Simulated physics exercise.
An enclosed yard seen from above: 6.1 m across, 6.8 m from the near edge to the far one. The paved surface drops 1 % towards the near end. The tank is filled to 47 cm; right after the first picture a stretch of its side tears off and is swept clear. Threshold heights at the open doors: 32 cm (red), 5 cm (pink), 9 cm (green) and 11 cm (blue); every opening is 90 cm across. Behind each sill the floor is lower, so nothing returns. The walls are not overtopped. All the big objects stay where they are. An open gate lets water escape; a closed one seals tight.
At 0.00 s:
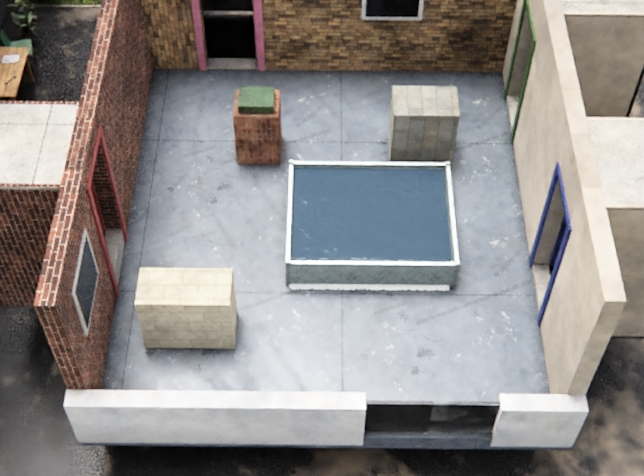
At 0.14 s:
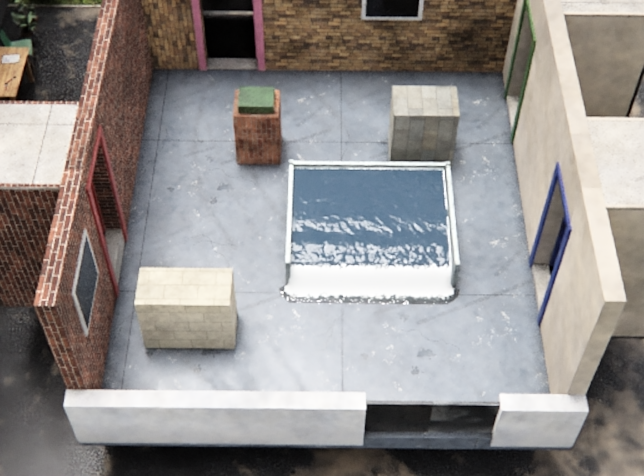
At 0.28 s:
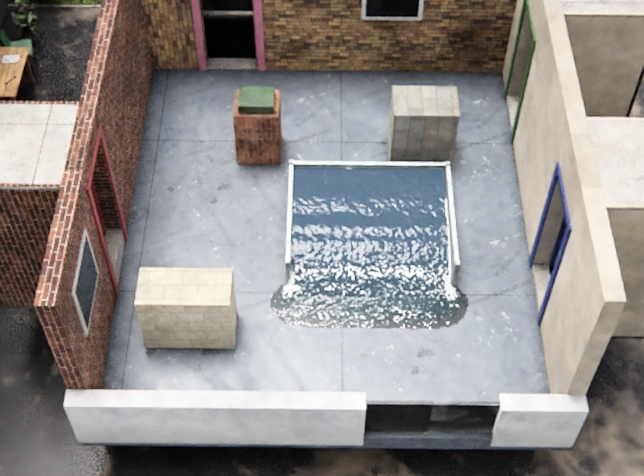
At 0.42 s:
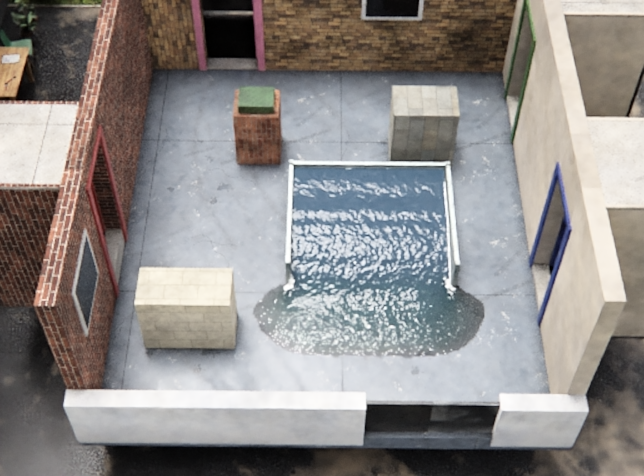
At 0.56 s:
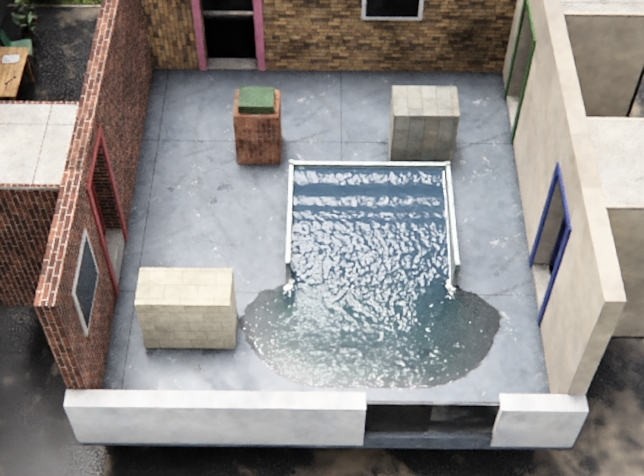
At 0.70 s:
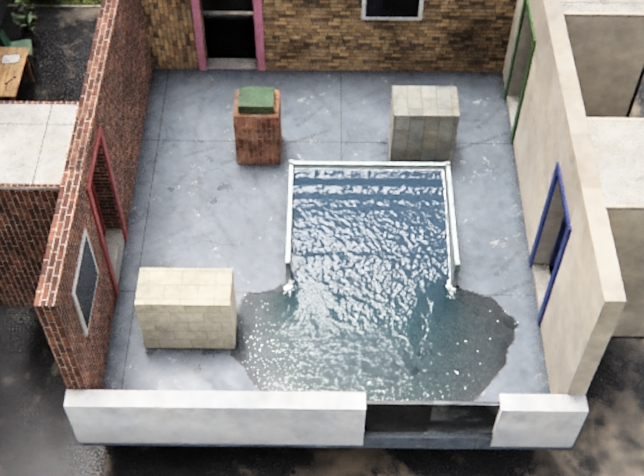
Water pouring from the opened near side of a rectangular tank, spreading across a grey walled yard towards the low white wall.
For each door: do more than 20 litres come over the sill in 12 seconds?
Within that time: At the red door it stays under the limit; at the pink door it does not reach the limit; at the green door it stays under the limit; at the blue door it does not reach the limit.
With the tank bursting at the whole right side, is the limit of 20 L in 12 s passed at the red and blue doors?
Then: Red not over, blue above.
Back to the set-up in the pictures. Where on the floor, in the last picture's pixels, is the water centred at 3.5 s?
Around (348, 340).
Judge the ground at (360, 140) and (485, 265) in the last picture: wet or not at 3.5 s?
In turn: Still dry, wet.
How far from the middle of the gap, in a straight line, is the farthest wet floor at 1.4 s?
Roughly 3.2 m.
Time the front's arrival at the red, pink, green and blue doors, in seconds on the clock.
Arrival: Red 3.2 s, pink 6.5 s, green 4.5 s, blue 2.8 s.
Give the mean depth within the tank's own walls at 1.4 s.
Roughly 25 cm on average.
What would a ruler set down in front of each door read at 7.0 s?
In cm: Red 5, pink 6, green 7, blue 7.
After 1.4 s water covers 25 % of the floor and is deepest (34 cm) near (368, 408); red door not reached, pink door not reached, green door not reached, blue door not reached.
After 2.2 s water covers 25 % of the floor and is deepest (39 cm) near (544, 422); red door not reached, pink door not reached, green door not reached, blue door not reached.
After 3.5 s water covers 40 % of the floor and is deepest (28 cm) near (105, 370); red door 4 cm at the sill, 0 L in, pink door not reached, green door not reached, blue door 9 cm at the sill, 0 L in.
After 7.0 s water covers 85 % of the floor and is deepest (14 cm) near (138, 418); red door 5 cm at the sill, 0 L in, pink door 6 cm at the sill, 0 L in, green door 7 cm at the sill, 0 L in, blue door 7 cm at the sill, 0 L in.
After 12.0 s water covers 95 % of the floor and is deepest (10 cm) near (134, 190); red door 4 cm at the sill, 0 L in, pink door 6 cm at the sill, 2 L in, green door 4 cm at the sill, 1 L in, blue door 6 cm at the sill, 0 L in.
